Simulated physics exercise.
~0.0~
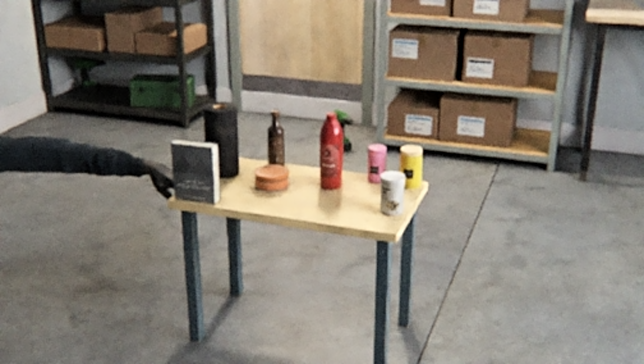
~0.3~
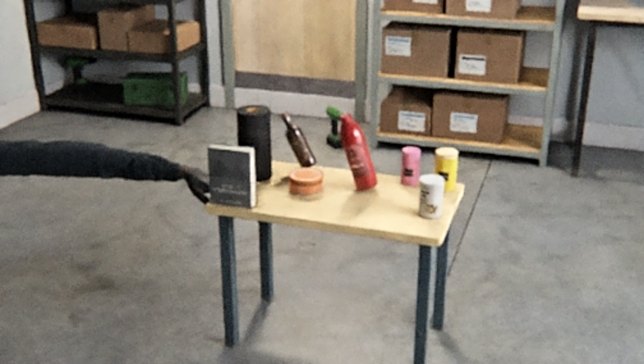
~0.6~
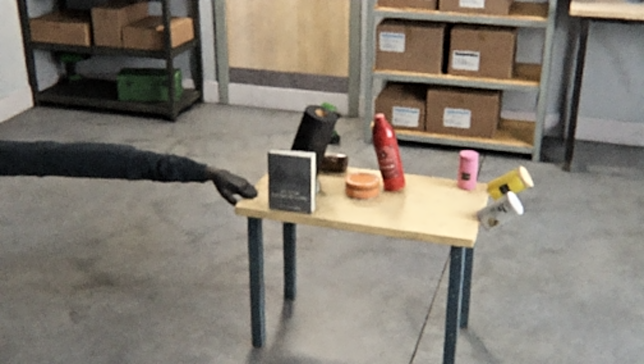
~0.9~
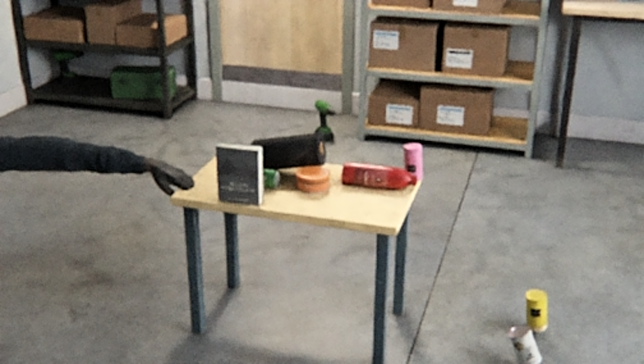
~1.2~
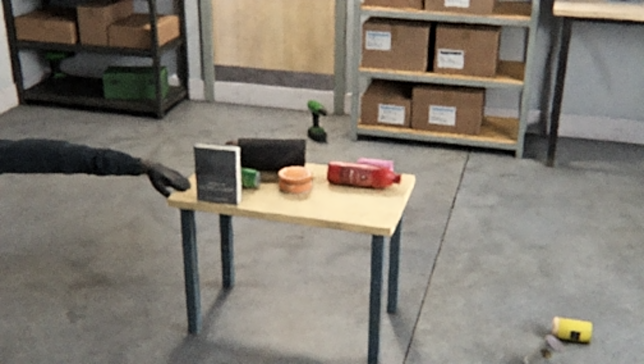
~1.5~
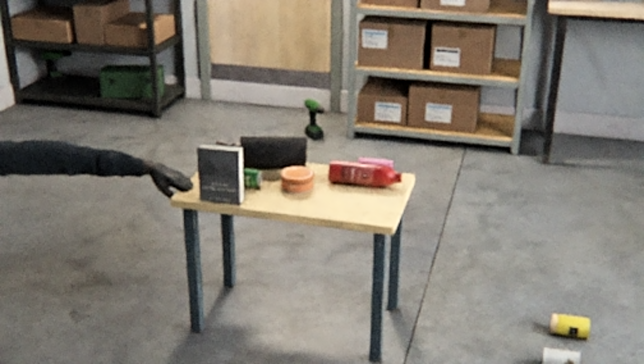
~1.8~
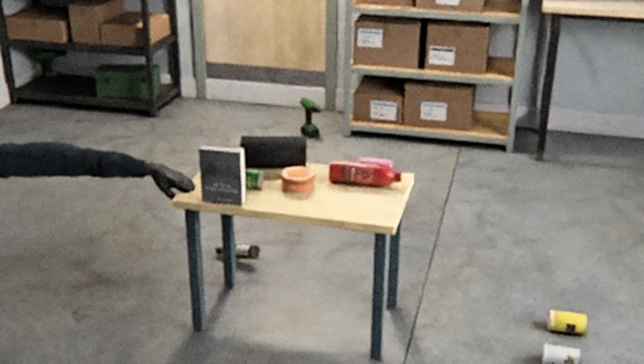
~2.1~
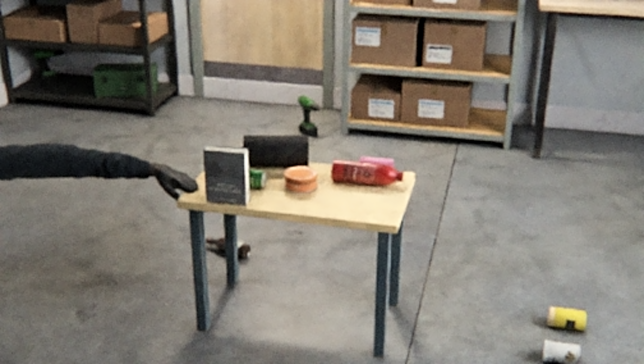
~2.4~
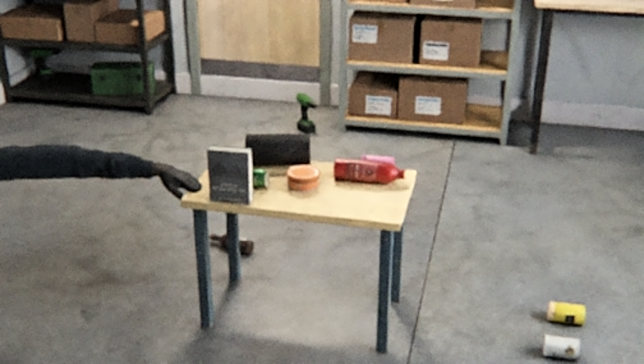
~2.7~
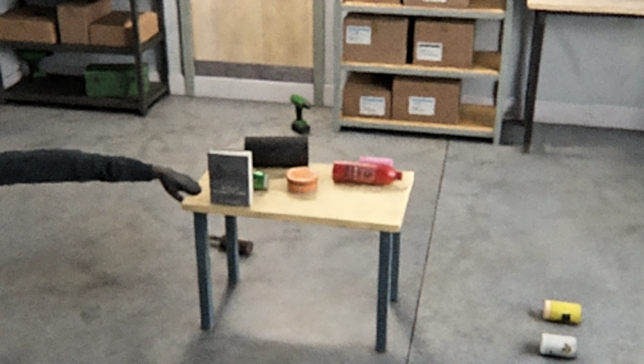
In the video, a gloved hand shoves a small table of items right, then jerks it back left, toppling several; a white tin and yellow jar fall off the right side. A brown bottle also ends on the floor, while the grey book stays upright beside tipped containers.
